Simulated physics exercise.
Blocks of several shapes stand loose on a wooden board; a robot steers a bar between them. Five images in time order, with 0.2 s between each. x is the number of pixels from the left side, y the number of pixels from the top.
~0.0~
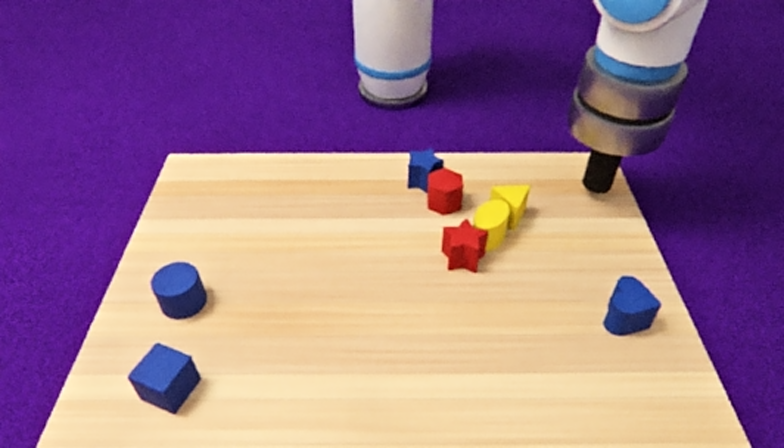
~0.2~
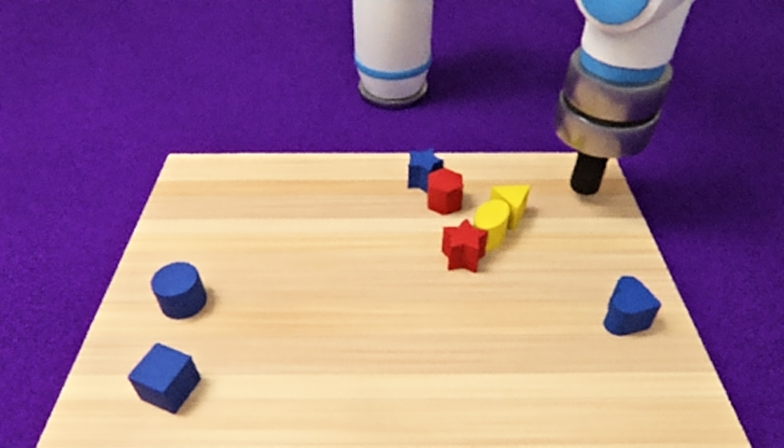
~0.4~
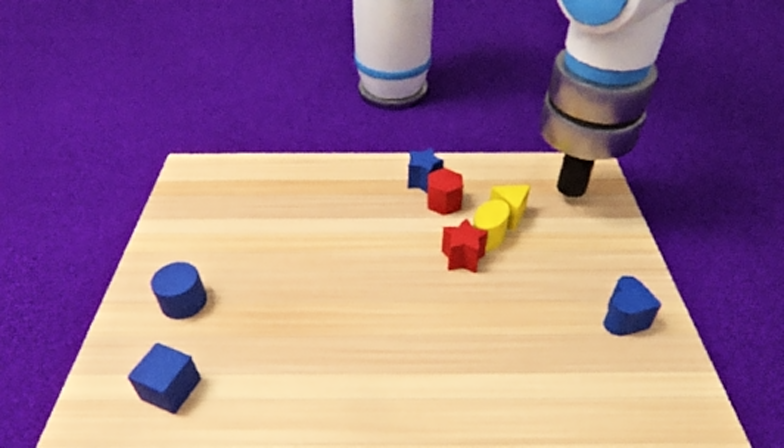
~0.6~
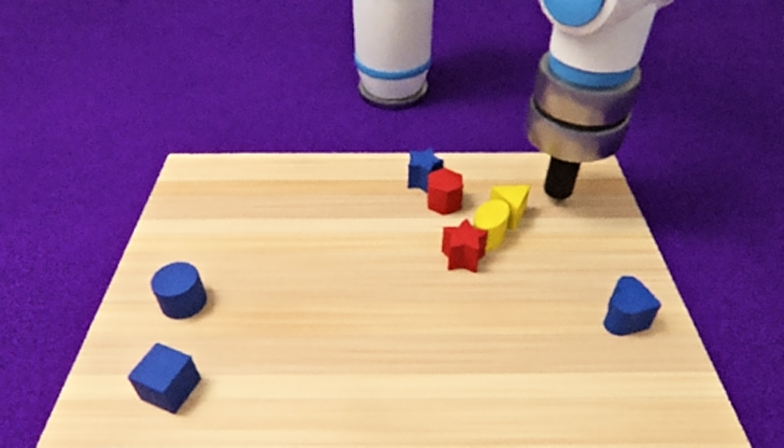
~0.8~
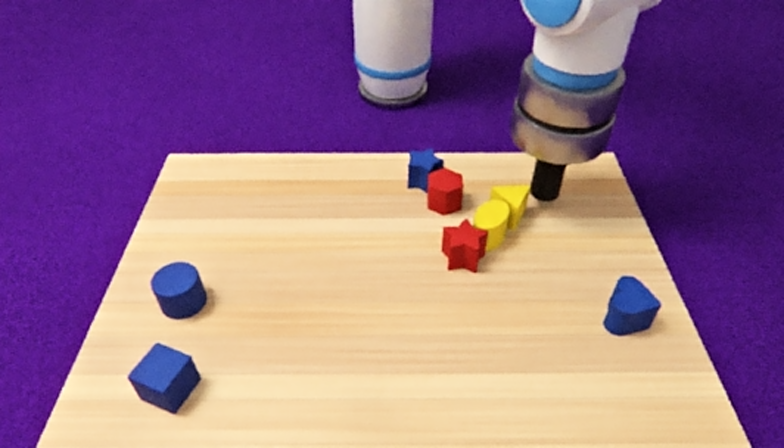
The video shows a robot arm moving a dark bar steadily leftward along the far side of a wooden board, approaching a group of red, yellow and blue blocks, while all the blocks stay still.
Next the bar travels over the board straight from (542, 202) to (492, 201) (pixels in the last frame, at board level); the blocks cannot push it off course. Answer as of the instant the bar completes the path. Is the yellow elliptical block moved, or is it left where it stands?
Here the yellow elliptical block moves off its spot.
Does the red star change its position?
It seems so.
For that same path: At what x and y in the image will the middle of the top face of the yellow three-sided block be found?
I'd place it at (491, 199), taking the centre of its top.
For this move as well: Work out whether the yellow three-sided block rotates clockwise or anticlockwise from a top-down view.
In a top view, it turns counterclockwise.
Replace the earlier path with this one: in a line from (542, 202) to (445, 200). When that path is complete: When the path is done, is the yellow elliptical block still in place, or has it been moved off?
It is moved from its place.
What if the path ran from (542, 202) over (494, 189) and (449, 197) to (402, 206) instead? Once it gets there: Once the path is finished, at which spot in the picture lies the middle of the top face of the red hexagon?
Its top middle: (395, 204).
On the path given first. Halfway along, bar (518, 192); red star (463, 237); yellow elliptical block (488, 217); yellow three-sided block (501, 196), turned 20° anticlockwise.
At the end, bar (494, 192); red hexagon still; red star (459, 241), turned 15° clockwise; yellow elliptical block (486, 223); yellow three-sided block (491, 199), turned 60° anticlockwise.
